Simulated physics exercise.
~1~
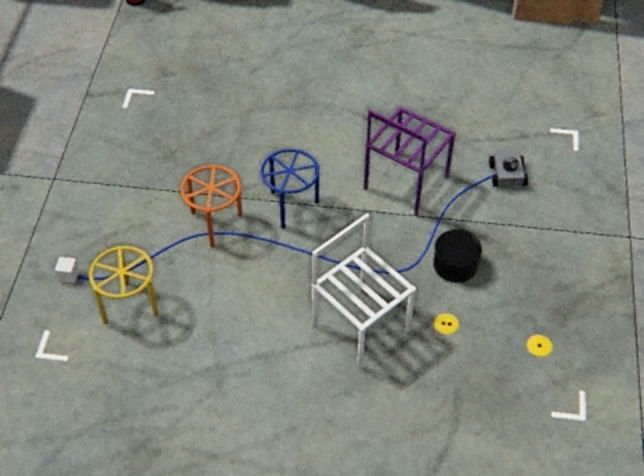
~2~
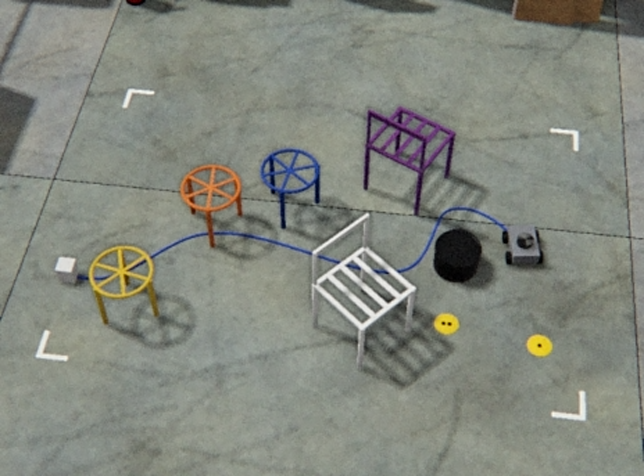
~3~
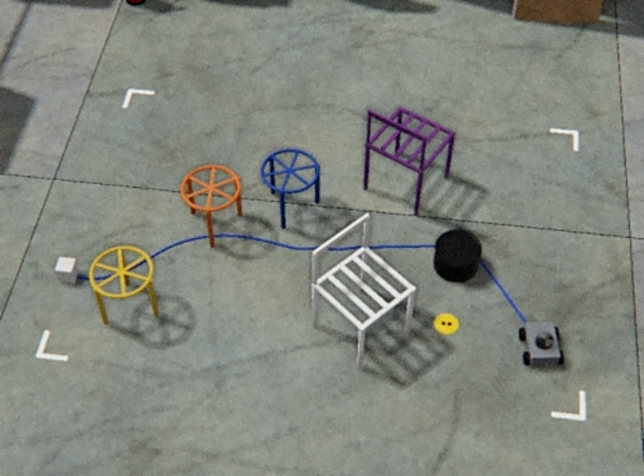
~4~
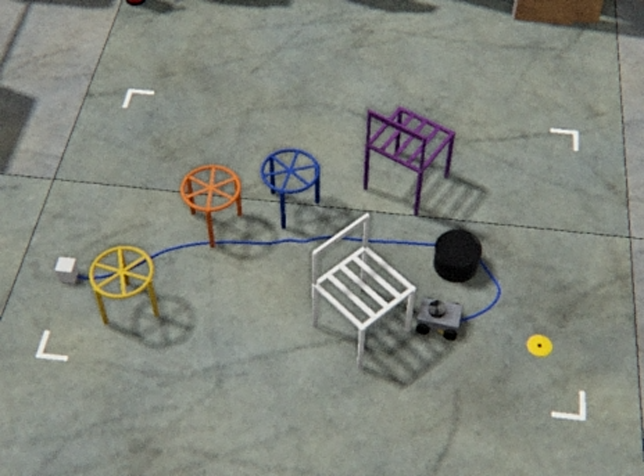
A small grey cart trailing a blue cord rolled down past a black bucket to a yellow mark, then turned left to another beside the white chair, ending with the cord bent around the bucket and the stools and chairs unmoved.
